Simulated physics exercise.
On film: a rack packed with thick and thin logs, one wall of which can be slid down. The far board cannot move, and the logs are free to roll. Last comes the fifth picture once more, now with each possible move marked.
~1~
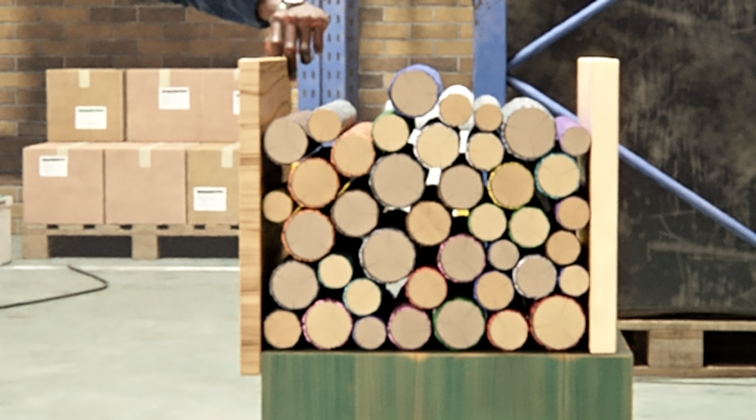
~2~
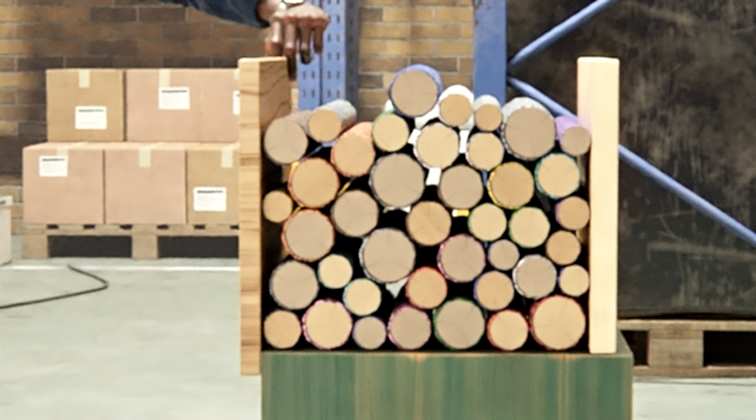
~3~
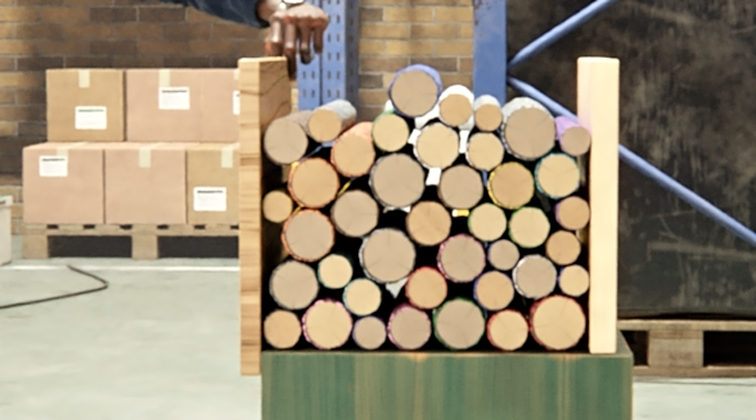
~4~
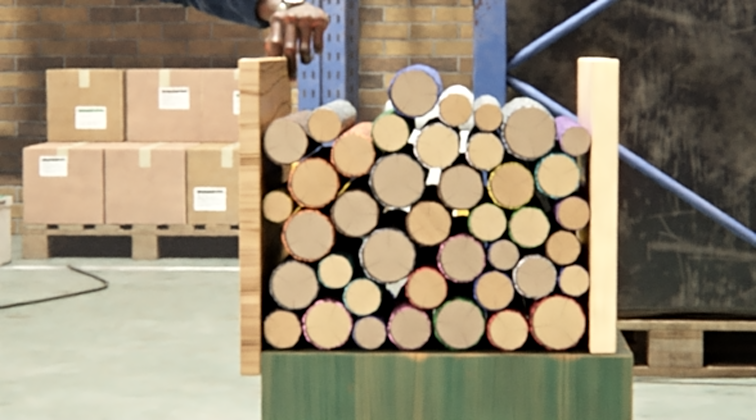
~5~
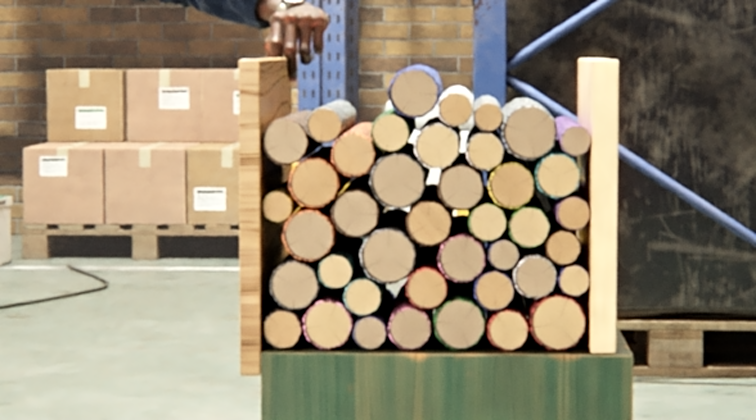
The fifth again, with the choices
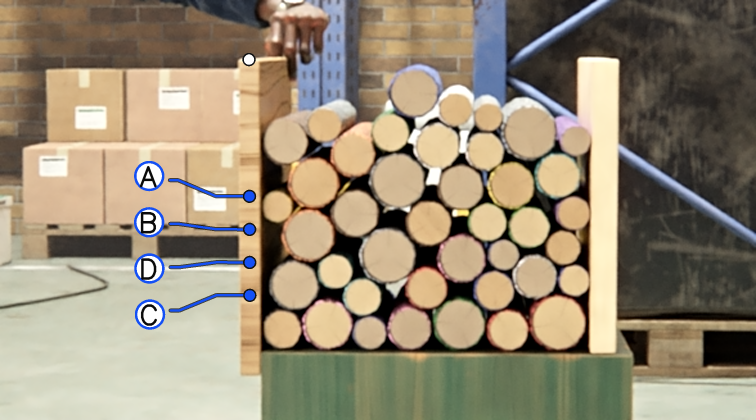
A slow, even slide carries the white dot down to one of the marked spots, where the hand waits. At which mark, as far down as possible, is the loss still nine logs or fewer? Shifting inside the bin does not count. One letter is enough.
No lower than C.
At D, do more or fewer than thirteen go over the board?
Fewer than thirteen.
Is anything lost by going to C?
At C: Yes.
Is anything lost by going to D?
Yes, at D.
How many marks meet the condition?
Four of the four.
On the marked copy, A at (249, 197); B at (250, 229); C at (250, 295); D at (250, 263); the white dot at (249, 60).
Taking C. A third of the way, top of the board (261, 159).
Two thirds of the way, top of the board (261, 272).
When it is over, top of the board (262, 294), nine out over the board.
As for the rest, A one out over the board; B one out over the board; D about six out over the board.
